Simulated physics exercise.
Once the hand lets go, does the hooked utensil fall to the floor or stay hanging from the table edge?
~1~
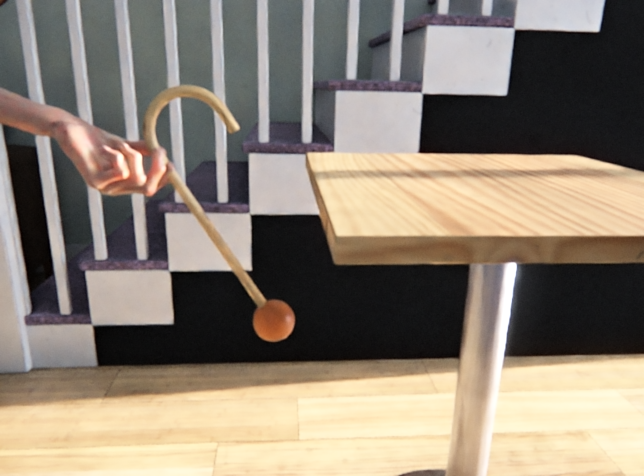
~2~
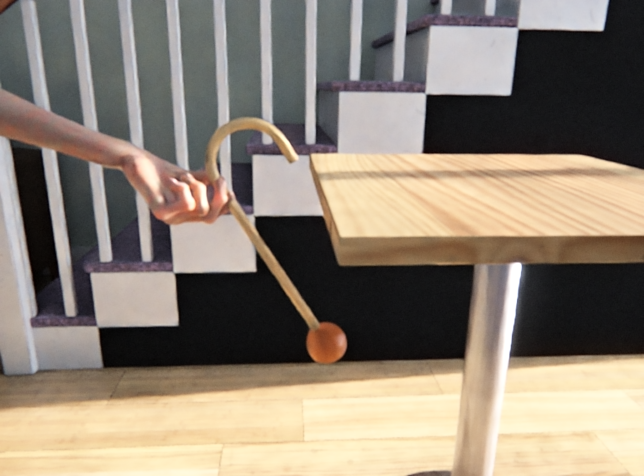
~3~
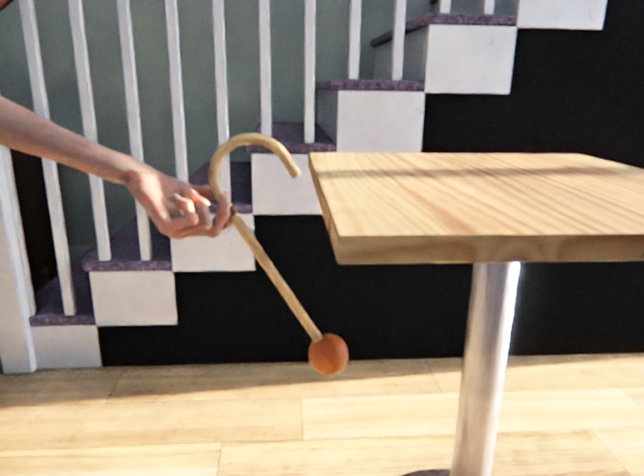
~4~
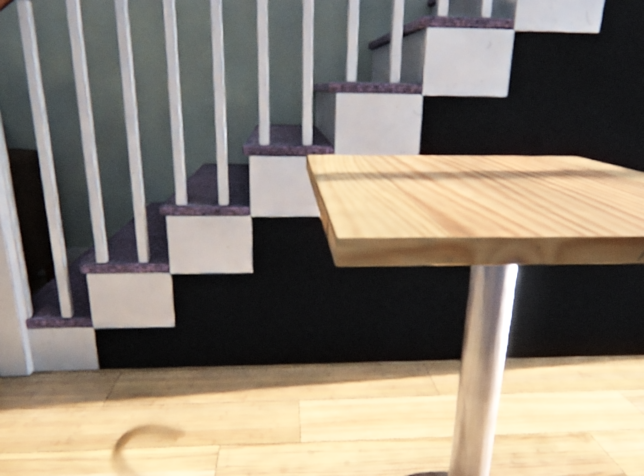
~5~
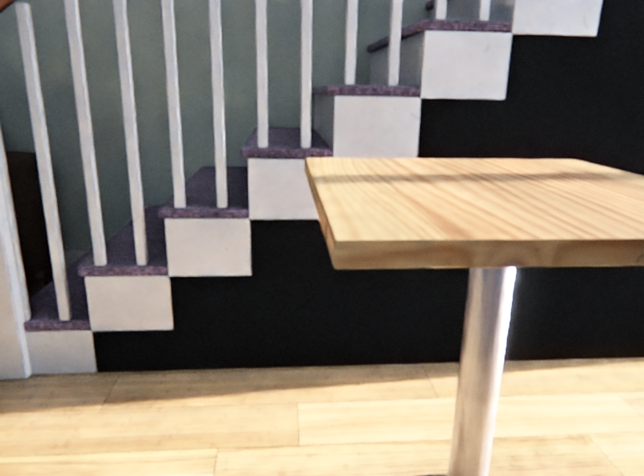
It falls toward the floor. The hook does not hang on the table edge, and the utensil drops down out of view.
A hooked orange-ended utensil nears a tabletop in a hand, is released and falls from view.
